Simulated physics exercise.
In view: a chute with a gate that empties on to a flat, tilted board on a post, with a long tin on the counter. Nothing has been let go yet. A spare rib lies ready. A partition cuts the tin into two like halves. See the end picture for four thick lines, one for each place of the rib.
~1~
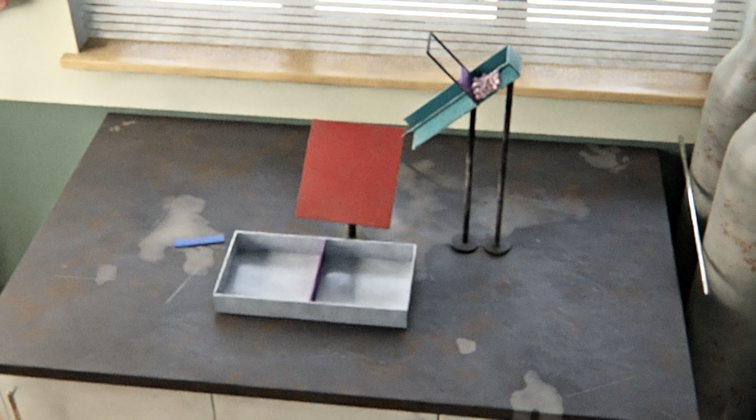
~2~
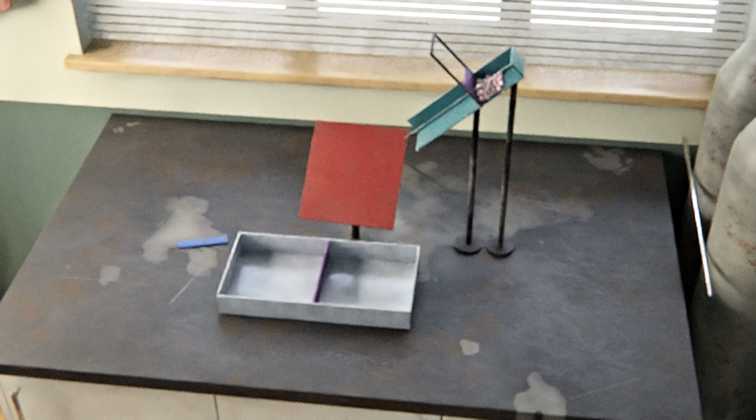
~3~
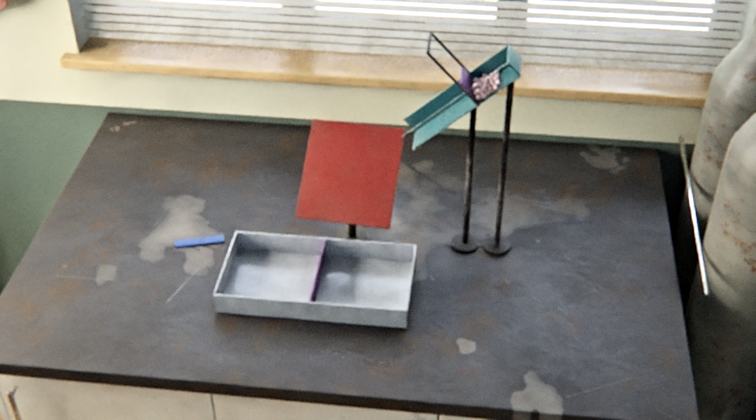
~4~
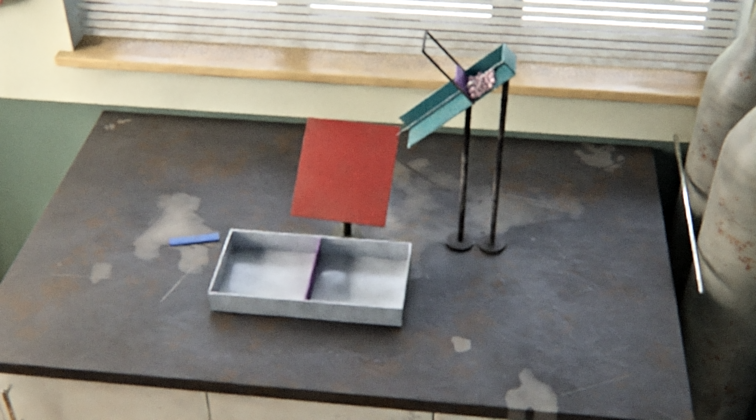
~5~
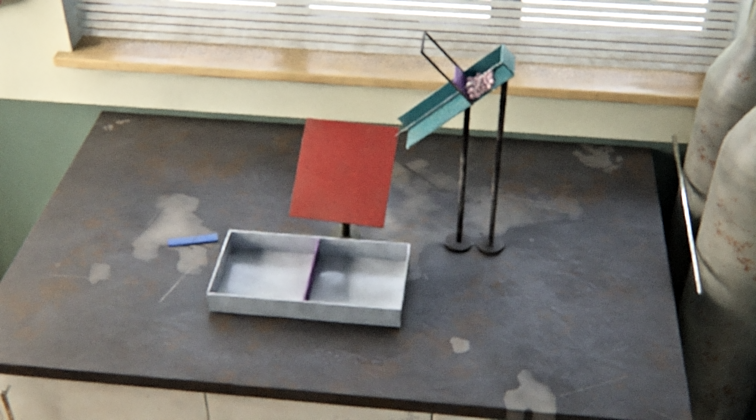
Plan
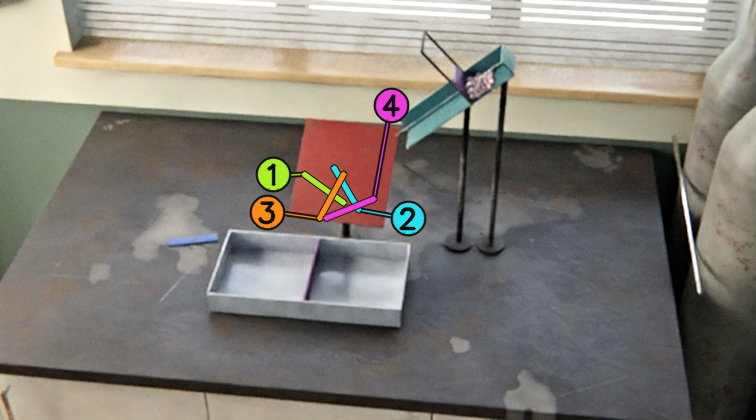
We see a teal chute on two black posts, holding small pale beads behind a gate, above a tilted red board and a divided metal tray on a dark counter; apart from slight shifts of the view, nothing moves.
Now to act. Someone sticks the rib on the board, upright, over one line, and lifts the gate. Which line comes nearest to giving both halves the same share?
3 beats the others.
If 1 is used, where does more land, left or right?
The right half.
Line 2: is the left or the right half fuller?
More lands on the right.
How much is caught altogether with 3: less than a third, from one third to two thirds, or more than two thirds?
From one third to two thirds.
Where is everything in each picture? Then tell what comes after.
Load behind the gate at (484, 84), sugar pearls; lip of the chute at (414, 140), sloping fairly steeply, in the first frame.
Middle of the board at (354, 173), tilted fairly steeply; middle of its low edge at (345, 224); of its high edge at (362, 124), in the second frame.
Front corners of the tin at (214, 294) and (406, 310); front end of its middle wall at (309, 302); gate still shut at (464, 78), in the third frame.
Middle of the load at (480, 83); lip at (409, 139), in the fourth frame.
Middle of the load at (478, 84); lip at (408, 140), in the fifth frame.
On the marked copy, line 1 from (304, 174) to (343, 202); line 2 from (334, 167) to (358, 209); line 3 from (343, 174) to (319, 218); line 4 from (374, 198) to (326, 218).
If 1 is chosen, of what is caught, a small part in the left half, nearly all in the right.
If 2 is chosen, of what is caught, a small part in the left half, most in the right.
If 3 is chosen, of what is caught, about half in the left half, about half in the right.
If 4 is chosen, of what is caught, nearly all in the left half, a small part in the right.
